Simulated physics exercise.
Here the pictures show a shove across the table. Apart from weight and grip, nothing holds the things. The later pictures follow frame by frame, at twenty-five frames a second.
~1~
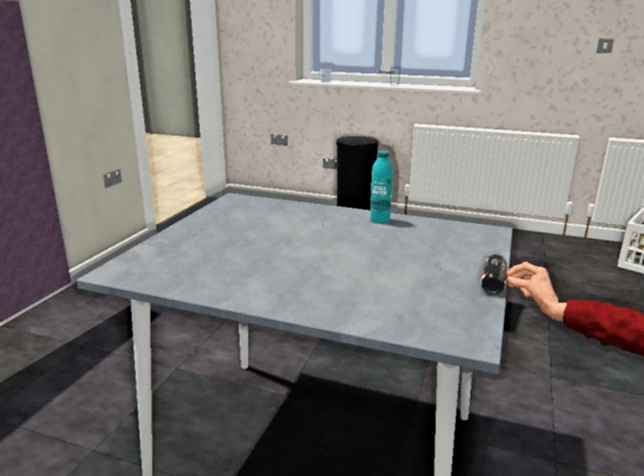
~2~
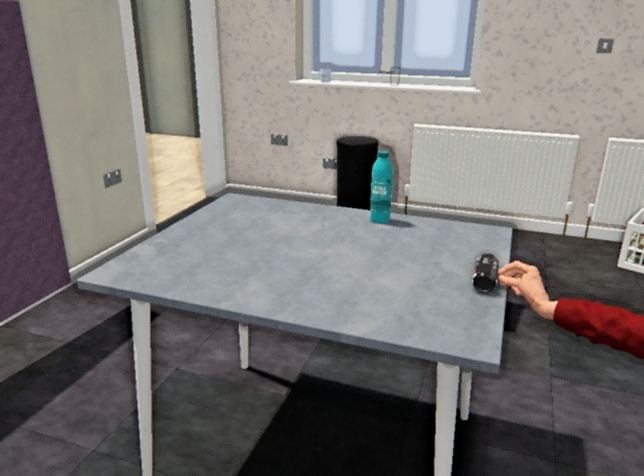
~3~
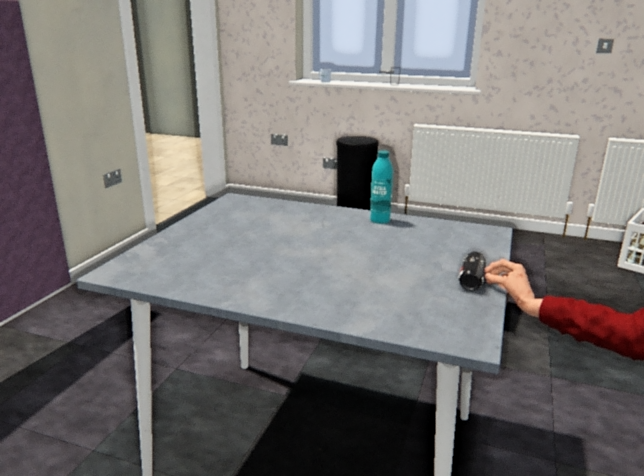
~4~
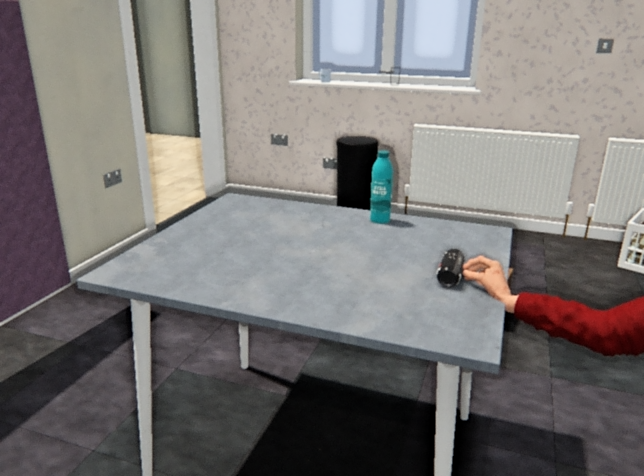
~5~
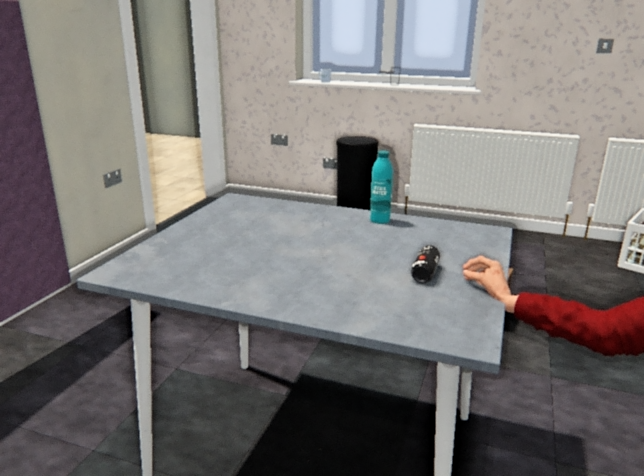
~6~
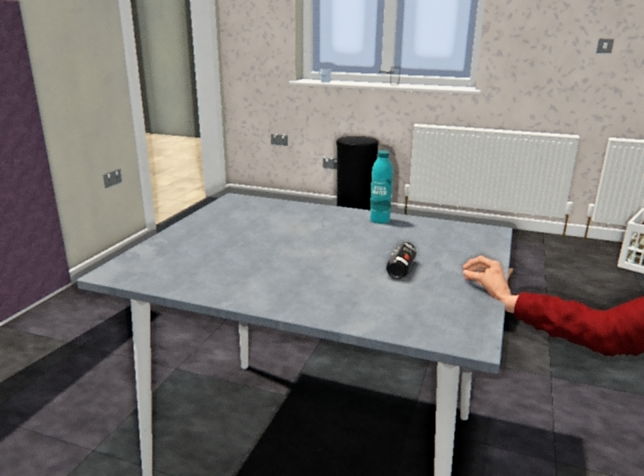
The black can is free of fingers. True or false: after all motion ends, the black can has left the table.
True.
Then, 0.30 s later than the last frame, black can moved well along near (244, 236).
Then, 0.70 s later than the last frame, black can now off the table.
When it is over, off the table, black can.
